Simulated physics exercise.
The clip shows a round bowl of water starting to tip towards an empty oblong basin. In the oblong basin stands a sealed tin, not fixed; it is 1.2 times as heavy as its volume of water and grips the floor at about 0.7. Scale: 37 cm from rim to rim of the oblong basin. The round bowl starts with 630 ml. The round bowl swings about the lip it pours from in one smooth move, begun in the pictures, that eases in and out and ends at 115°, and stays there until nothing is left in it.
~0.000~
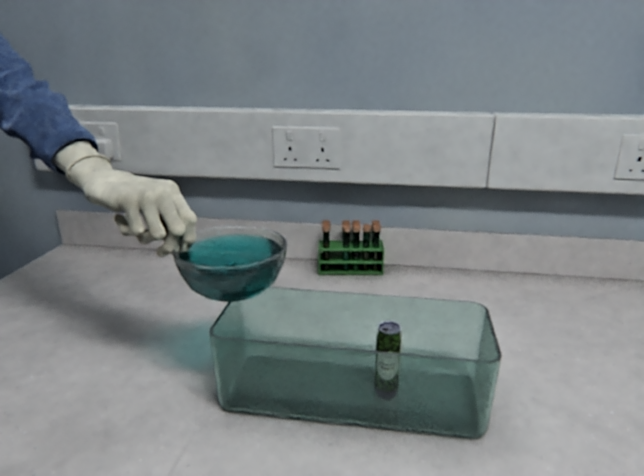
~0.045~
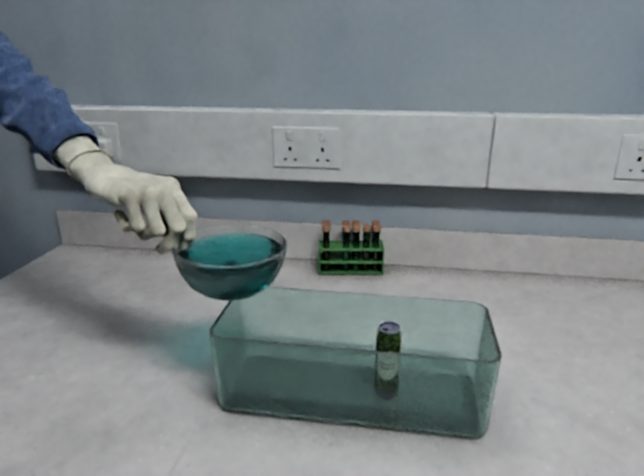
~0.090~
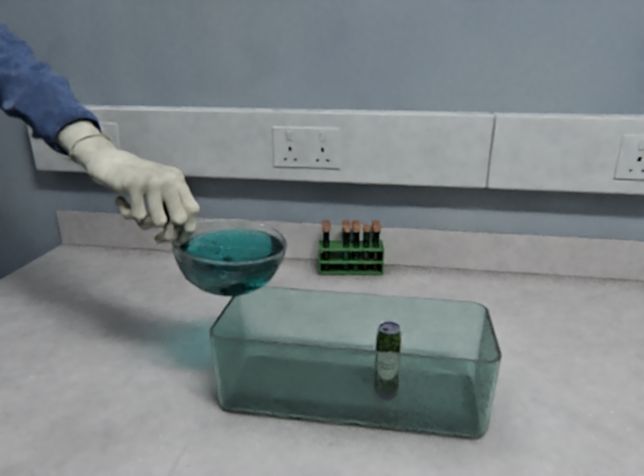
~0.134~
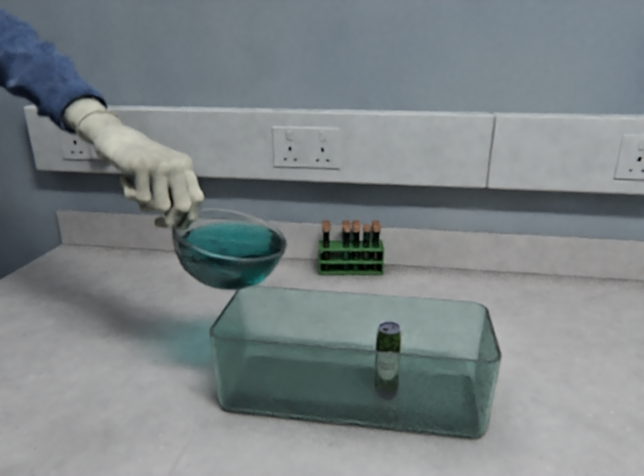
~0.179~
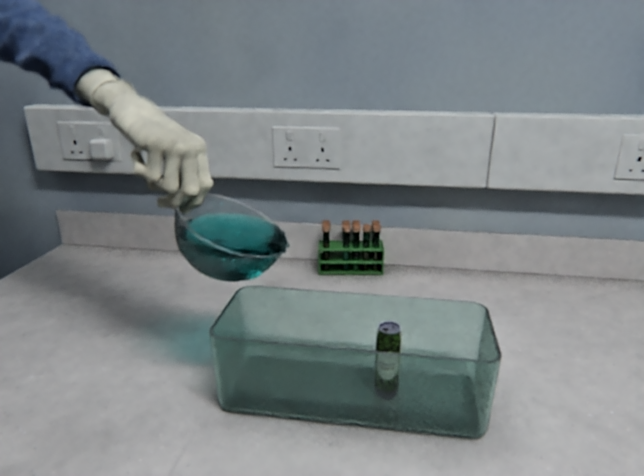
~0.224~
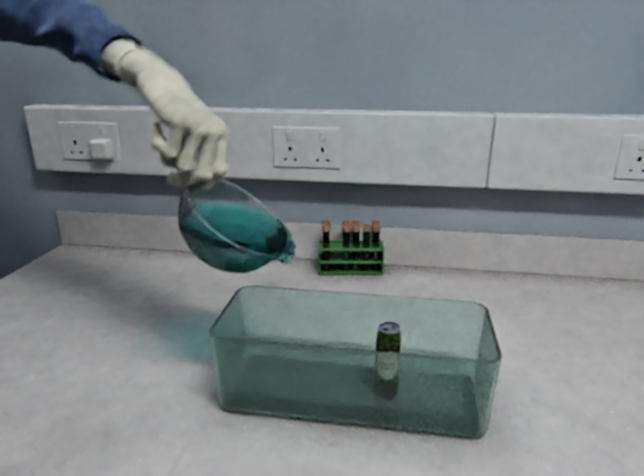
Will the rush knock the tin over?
The tin goes over.
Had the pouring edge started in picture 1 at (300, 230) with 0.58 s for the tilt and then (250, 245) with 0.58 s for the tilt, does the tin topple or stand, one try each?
First it keeps standing; then it keeps standing.
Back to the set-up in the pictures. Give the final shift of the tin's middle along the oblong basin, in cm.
Some 4.5 cm.
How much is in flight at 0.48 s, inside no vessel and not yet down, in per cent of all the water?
About 64 per cent.
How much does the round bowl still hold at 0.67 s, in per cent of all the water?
About 0 per cent.
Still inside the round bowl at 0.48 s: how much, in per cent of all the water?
About 10 per cent.
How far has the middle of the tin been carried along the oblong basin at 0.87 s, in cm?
About 3 cm.
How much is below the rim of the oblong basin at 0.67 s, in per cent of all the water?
Some 100 per cent.
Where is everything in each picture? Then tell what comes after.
In the first frame, it leans 0°; its right rim is at (285, 250); the water meets the walls at (183, 248) and (283, 254); the oblong basin's rim runs from (225, 310) to (493, 331); the tin's top is at (389, 330).
In the second frame, it leans 2°; its right rim is at (284, 250); the water meets the walls at (183, 246) and (283, 252).
In the third frame, it leans 7°; its right rim is at (284, 250); the water meets the walls at (183, 242) and (283, 249).
In the fourth frame, it leans 15°; its right rim is at (284, 250); the water meets the walls at (183, 233) and (284, 244).
In the fifth frame, it leans 25°; its right rim is at (284, 250); the water meets the walls at (184, 221) and (283, 243); 3 per cent is over the edge.
In the sixth frame, it leans 37°; its right rim is at (283, 250); the water meets the walls at (188, 207) and (268, 231); 8 per cent is over the edge.
Then, 0.48 s in, the tilt is 107° and 10 per cent is still to pour; the tin stands where it began.
Then, 0.67 s in, the tilt is 115° and 0 per cent is still to pour; the tin stands 3 cm from where it began.
Then, 0.87 s in, the tilt is 115° and 0 per cent is still to pour; the tin stands 3 cm from where it began.
Then, 1.08 s in, the tilt is 115° and 0 per cent is still to pour; the tin leans 24°.
Finally, the tin lies on its side.
